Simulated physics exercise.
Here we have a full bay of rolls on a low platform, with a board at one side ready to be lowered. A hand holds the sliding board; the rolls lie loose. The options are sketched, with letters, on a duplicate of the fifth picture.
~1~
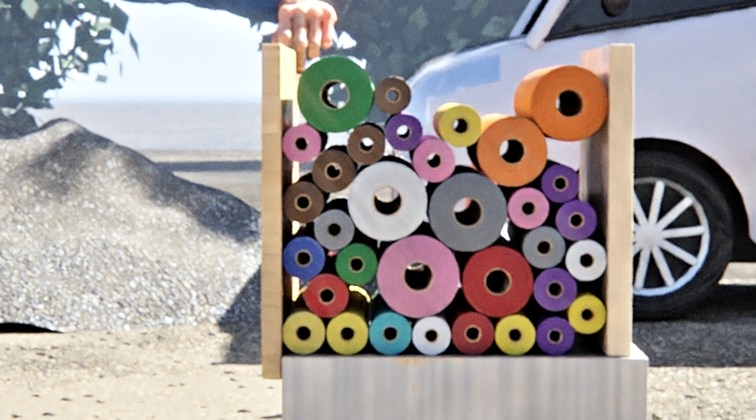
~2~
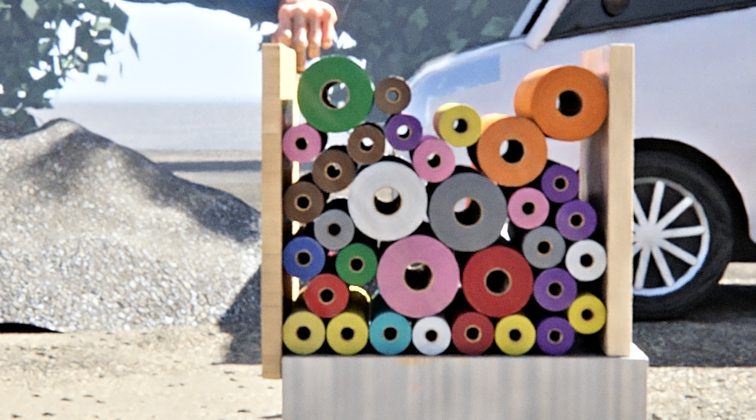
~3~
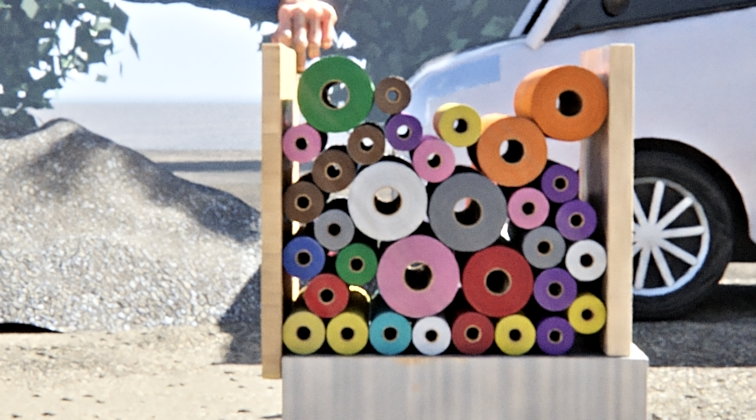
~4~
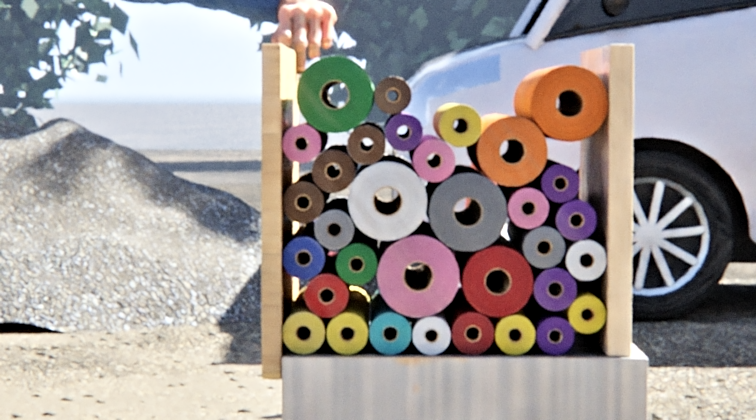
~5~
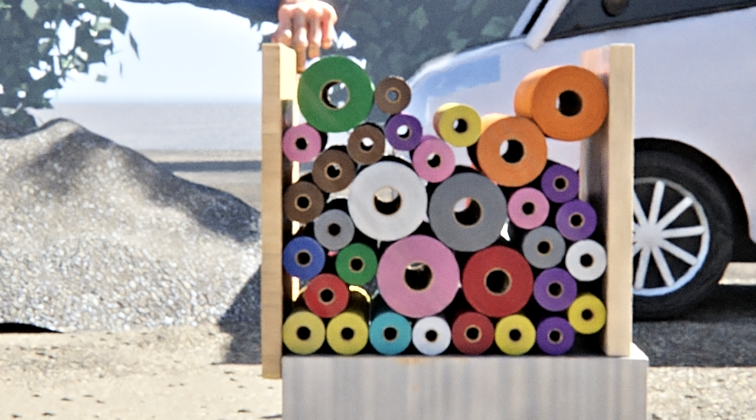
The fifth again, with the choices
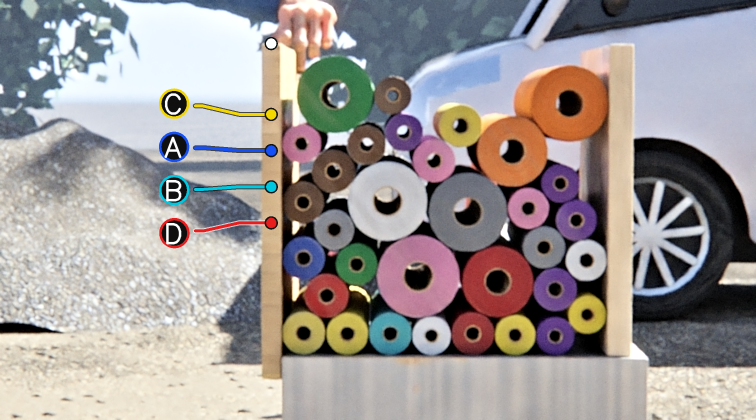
A hand resting atop the left wooden board of a rack stacked with colourful rolls, with no visible movement.
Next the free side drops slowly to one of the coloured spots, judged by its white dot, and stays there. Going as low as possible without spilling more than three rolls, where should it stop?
The last mark within the limit is D.
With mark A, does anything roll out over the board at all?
At A: No.
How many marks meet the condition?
The number is four.
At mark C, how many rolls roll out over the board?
At C the number is none.
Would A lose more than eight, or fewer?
At A, fewer than eight.
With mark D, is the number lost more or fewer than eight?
At D, fewer than eight.
On the marked copy, A at (271, 150); B at (271, 187); C at (271, 114); D at (271, 223); the white dot at (271, 43).
With D. Early on, top of the board (281, 122).
Further on, top of the board (281, 212).
At the end, top of the board (281, 223), two out over the board.
As for the rest, A none out over the board; B none out over the board; C none out over the board.
